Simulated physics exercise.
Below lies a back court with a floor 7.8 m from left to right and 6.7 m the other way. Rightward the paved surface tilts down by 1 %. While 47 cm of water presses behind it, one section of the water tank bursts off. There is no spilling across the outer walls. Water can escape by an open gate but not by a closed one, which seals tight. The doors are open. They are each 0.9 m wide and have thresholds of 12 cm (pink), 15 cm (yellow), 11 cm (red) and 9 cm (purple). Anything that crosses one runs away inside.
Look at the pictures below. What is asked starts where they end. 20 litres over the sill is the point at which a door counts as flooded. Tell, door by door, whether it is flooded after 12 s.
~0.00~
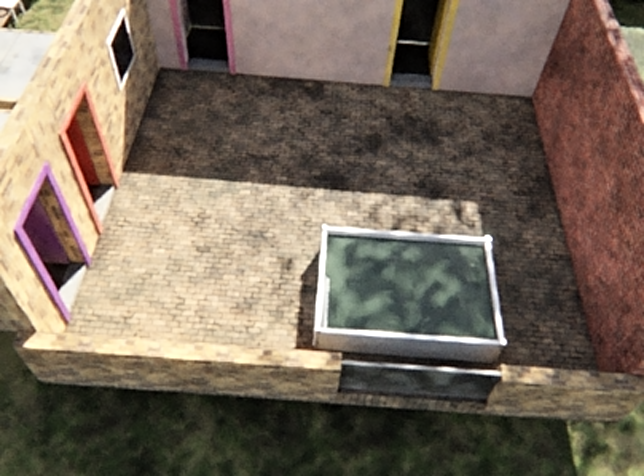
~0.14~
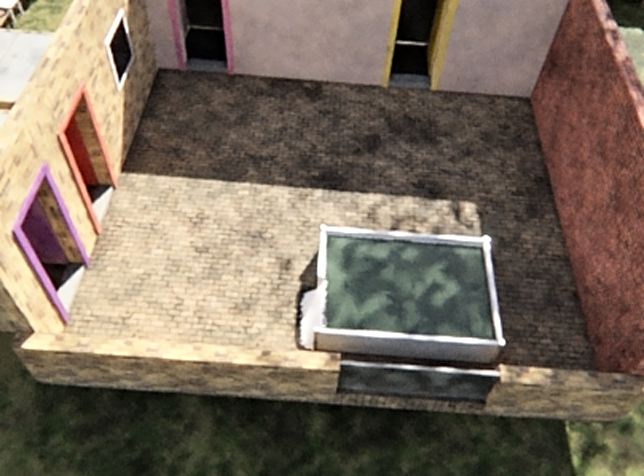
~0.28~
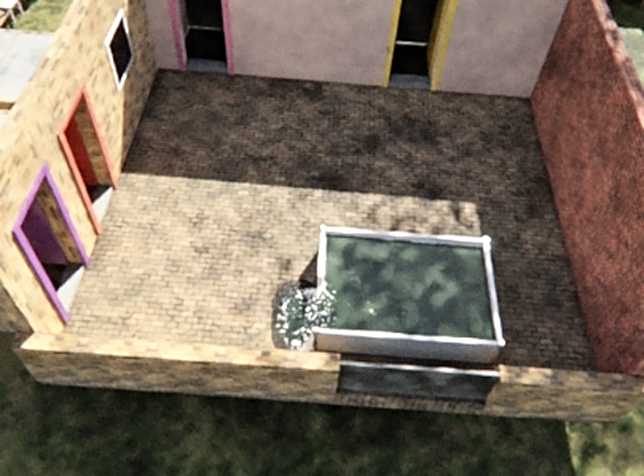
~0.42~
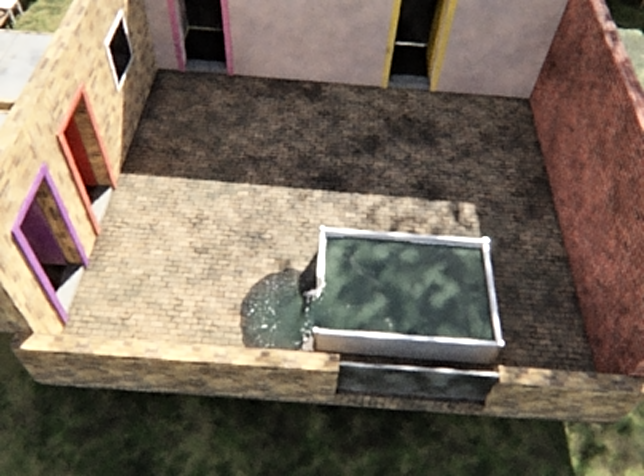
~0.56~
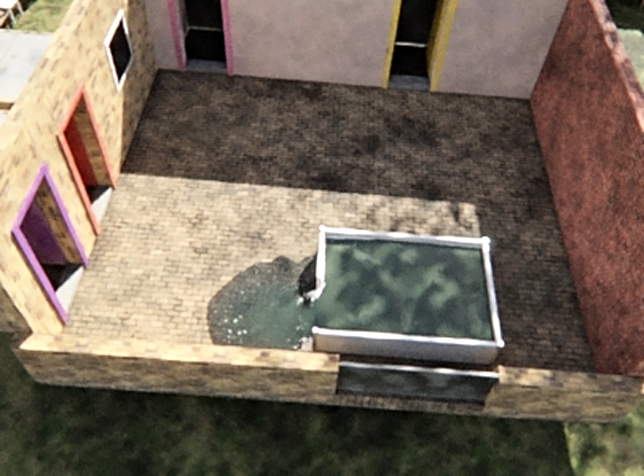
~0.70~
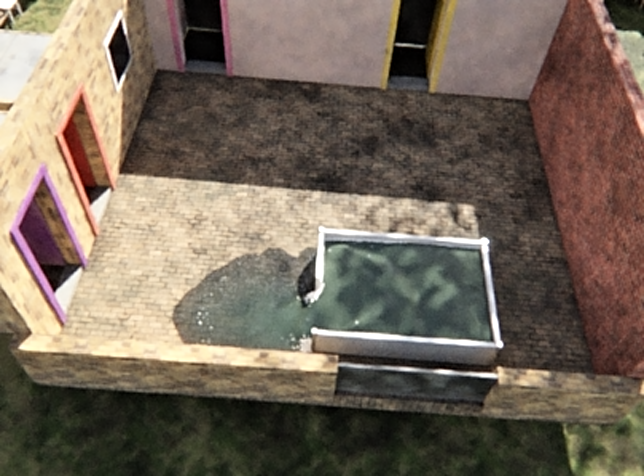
Pink door - no; yellow door - no; red door - no; purple door - yes.
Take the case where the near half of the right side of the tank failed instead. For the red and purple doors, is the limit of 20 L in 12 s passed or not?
Against that limit the red door gives a lower amount and the purple door gives a lower amount.
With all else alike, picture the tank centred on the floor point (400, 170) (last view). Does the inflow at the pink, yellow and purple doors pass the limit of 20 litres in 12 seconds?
Pink gets no more than that, yellow gets no more than that, purple gets no more than that.
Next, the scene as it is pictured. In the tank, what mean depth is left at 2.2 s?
About 32 centimetres on average.
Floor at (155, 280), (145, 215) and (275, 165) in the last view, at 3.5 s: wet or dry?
First spot submerged, second submerged, third not yet wet.
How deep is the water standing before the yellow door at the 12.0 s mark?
Roughly 4.0 centimetres.
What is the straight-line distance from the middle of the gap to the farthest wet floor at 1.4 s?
I'd put it close to 3.8 m.
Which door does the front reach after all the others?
That's the yellow door.
After 1.4 s water covers 15 % of the floor and is deepest (28 cm) near (311, 332); pink door not reached, yellow door not reached, red door not reached, purple door not reached.
After 2.2 s water covers 20 % of the floor and is deepest (28 cm) near (69, 347); pink door not reached, yellow door not reached, red door not reached, purple door 18 cm at the sill, 2 L in.
After 3.5 s water covers 25 % of the floor and is deepest (22 cm) near (52, 357); pink door not reached, yellow door not reached, red door 11 cm at the sill, 0 L in, purple door 21 cm at the sill, 65 L in.
After 7.0 s water covers 55 % of the floor and is deepest (12 cm) near (75, 293); pink door 10 cm at the sill, 0 L in, yellow door not reached, red door 6 cm at the sill, 0 L in, purple door 12 cm at the sill, 141 L in.
After 12.0 s water covers 80 % of the floor and is deepest (10 cm) near (527, 104); pink door 6 cm at the sill, 0 L in, yellow door 4 cm at the sill, 0 L in, red door 4 cm at the sill, 1 L in, purple door 4 cm at the sill, 147 L in.
